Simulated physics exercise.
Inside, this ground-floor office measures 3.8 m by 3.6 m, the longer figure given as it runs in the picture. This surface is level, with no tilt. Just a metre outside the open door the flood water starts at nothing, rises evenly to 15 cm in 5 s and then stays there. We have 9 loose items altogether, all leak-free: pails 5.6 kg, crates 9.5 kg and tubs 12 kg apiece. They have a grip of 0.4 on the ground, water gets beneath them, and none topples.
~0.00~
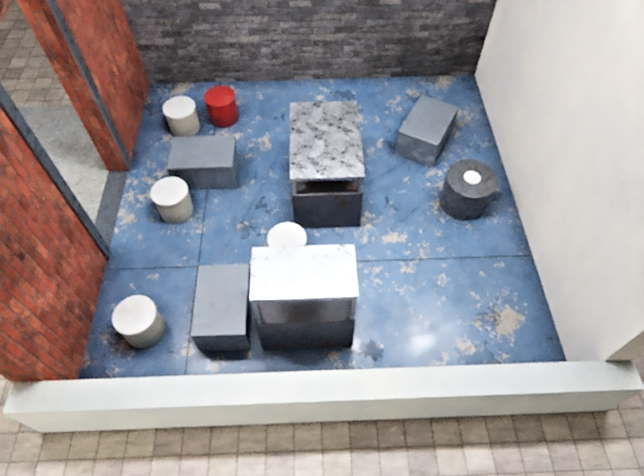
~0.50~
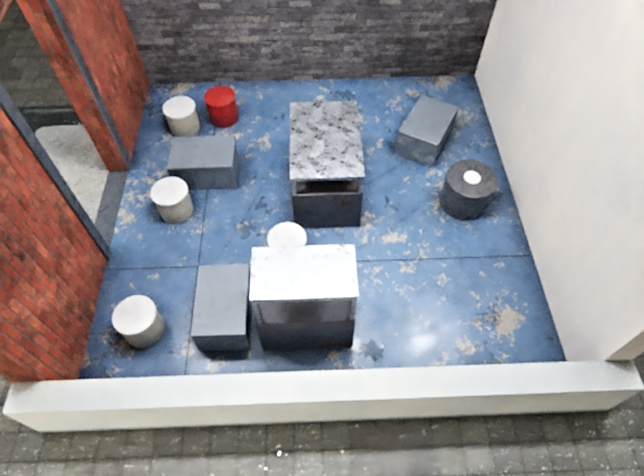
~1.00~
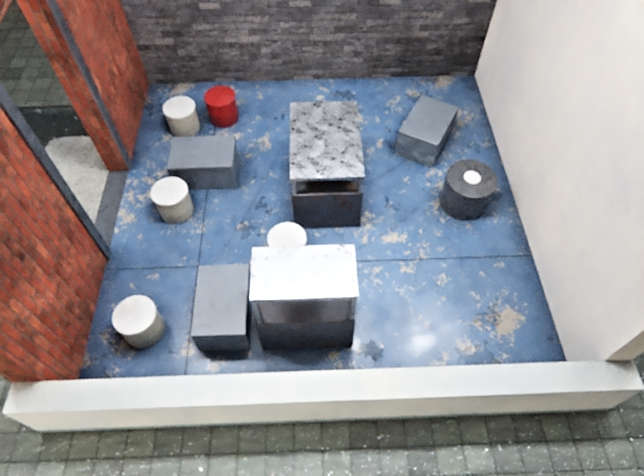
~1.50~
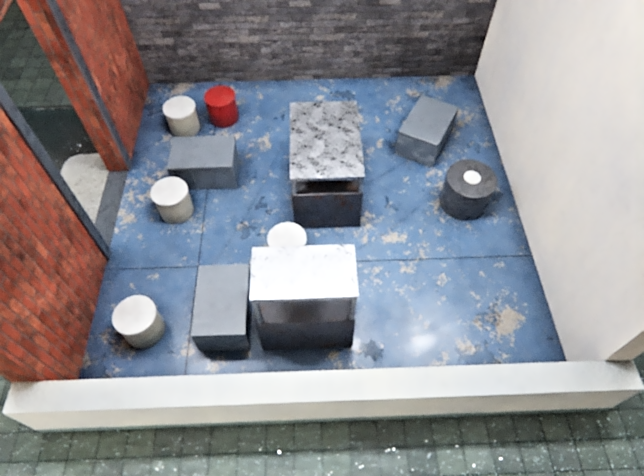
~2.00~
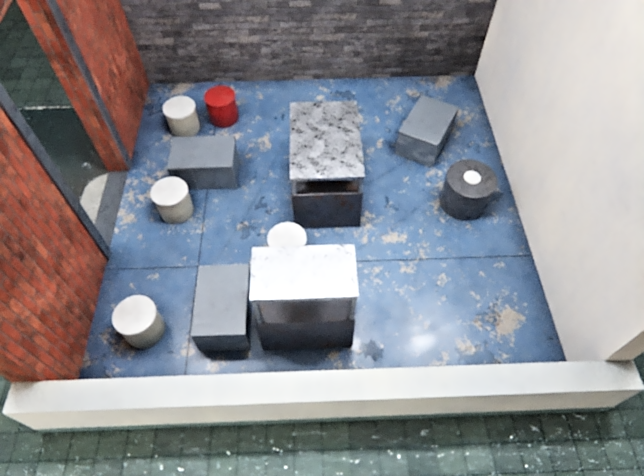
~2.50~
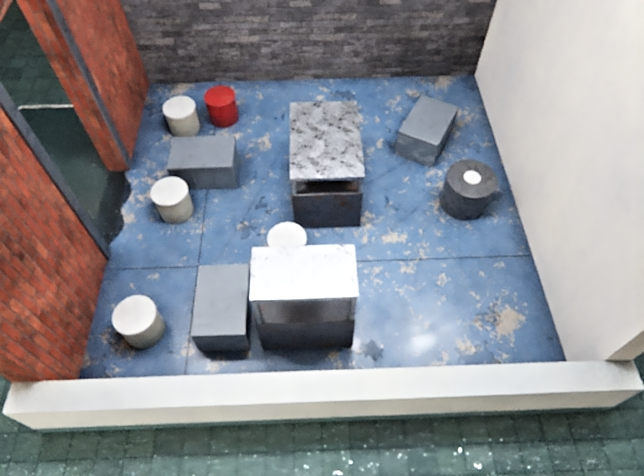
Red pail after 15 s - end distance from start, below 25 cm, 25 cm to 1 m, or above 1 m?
Below 25 cm.
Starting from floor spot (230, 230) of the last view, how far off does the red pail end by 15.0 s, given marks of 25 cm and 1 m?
In that run it wanders far off.
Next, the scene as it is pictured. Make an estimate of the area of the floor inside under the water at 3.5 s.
About 0.5 m2.
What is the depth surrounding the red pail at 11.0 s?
3 cm or so.
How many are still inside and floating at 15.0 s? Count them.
At that point I count 6.
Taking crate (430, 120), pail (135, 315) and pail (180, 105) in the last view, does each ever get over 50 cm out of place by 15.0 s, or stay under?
The first is bigger, the second not bigger and the third not bigger.
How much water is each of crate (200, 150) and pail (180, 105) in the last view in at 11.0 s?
Depth approx. 6 cm / 3 cm.
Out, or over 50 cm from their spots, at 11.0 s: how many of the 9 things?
I get 3.
After 3.5 s the red pail is near (220, 96), 0.0 m from its start, aground; 0 afloat.
After 6.8 s the red pail is near (220, 96), 0.0 m from its start, aground; 1 afloat.
After 11.0 s the red pail is near (220, 96), 0.0 m from its start, aground; 3 afloat.
After 15.0 s the red pail is near (220, 96), 0.0 m from its start, aground; 6 afloat.
